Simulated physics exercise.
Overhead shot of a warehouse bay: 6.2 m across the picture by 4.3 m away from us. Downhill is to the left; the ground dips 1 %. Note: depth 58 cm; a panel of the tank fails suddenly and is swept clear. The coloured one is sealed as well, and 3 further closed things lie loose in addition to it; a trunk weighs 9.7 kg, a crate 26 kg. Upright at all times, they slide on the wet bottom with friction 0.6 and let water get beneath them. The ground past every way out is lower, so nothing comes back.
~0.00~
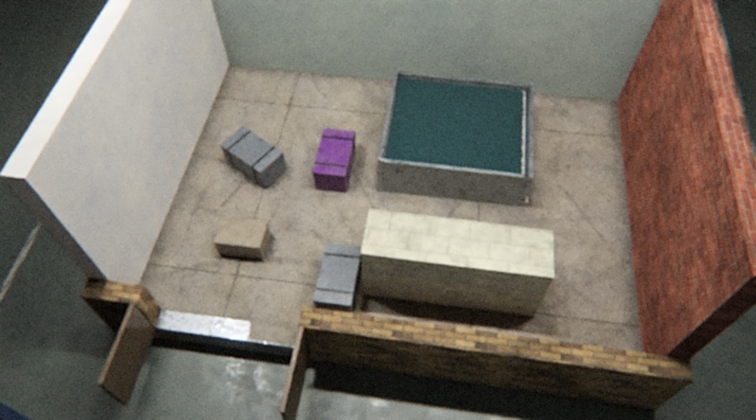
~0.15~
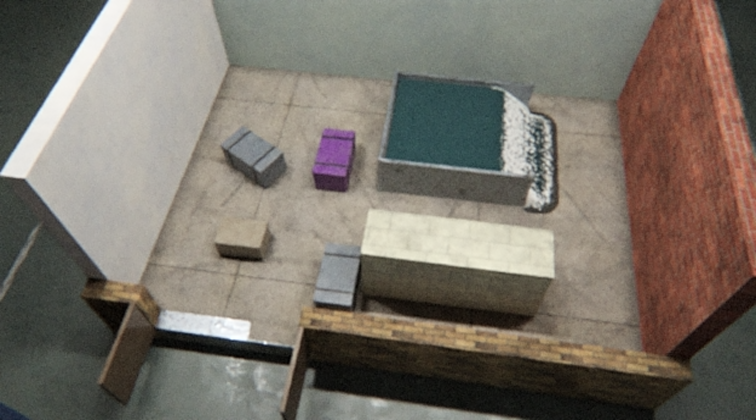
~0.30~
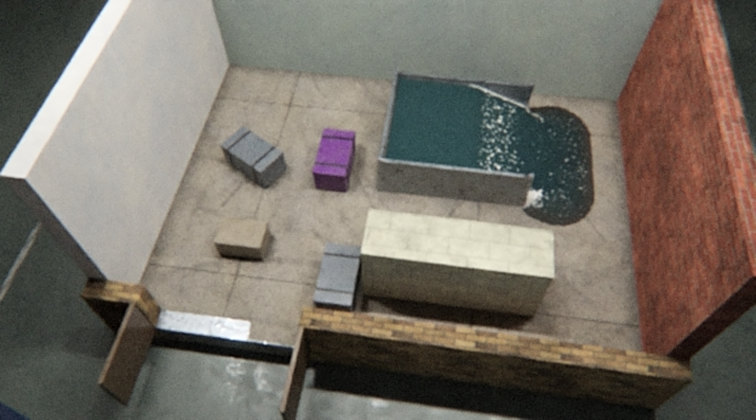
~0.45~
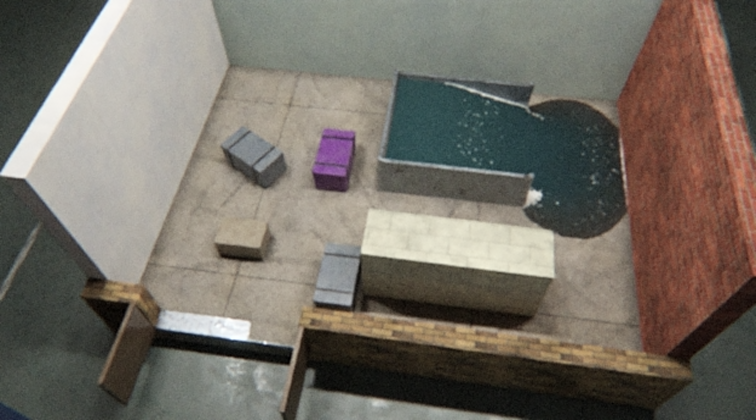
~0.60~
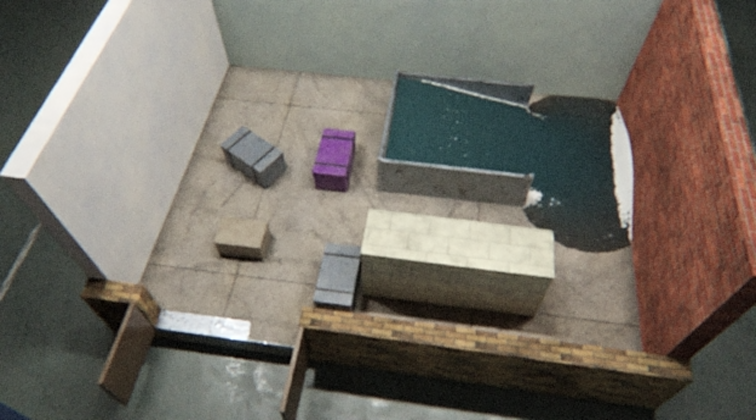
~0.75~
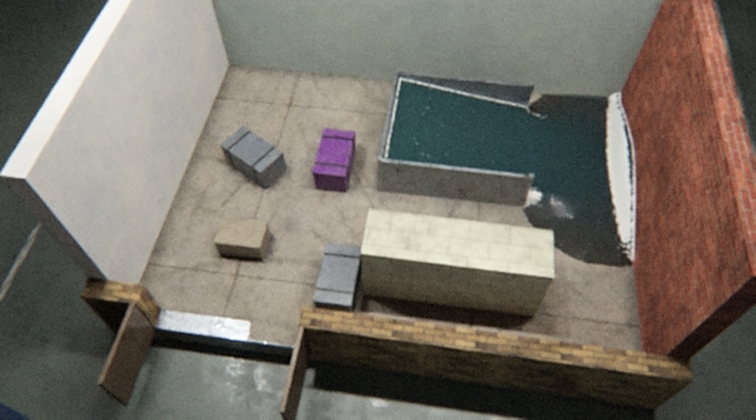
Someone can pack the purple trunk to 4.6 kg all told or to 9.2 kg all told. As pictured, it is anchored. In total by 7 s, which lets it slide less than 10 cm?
It will be fine at the lower figure.
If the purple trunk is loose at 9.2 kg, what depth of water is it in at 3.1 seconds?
Close to 0 cm deep.
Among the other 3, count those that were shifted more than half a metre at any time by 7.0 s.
Answer: 1.
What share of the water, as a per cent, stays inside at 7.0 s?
Somewhere near 96 percent, give or take.
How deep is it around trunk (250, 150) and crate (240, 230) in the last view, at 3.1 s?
Depth approx. 0 cm / 0 cm.
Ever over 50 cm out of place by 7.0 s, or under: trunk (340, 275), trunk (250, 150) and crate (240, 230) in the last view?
Well, the first one's too far, the next one's not that far and the last one's not that far.
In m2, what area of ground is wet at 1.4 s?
Somewhere around 7.5 m2, roughly.
After 1.4 s the purple trunk would be 0 cm from its start with 4.6 kg and 0 cm from its start with 9.2 kg; 0 cm of water round it then.
After 3.1 s the purple trunk would be 0 cm from its start with 4.6 kg and 0 cm from its start with 9.2 kg; 0 cm of water round it then.
After 4.9 s the purple trunk would be 0 cm from its start with 4.6 kg and 0 cm from its start with 9.2 kg; 1 cm of water round it then.
After 7.0 s the purple trunk would be 4 cm from its start with 4.6 kg and 2 cm from its start with 9.2 kg; 3 cm of water round it then.
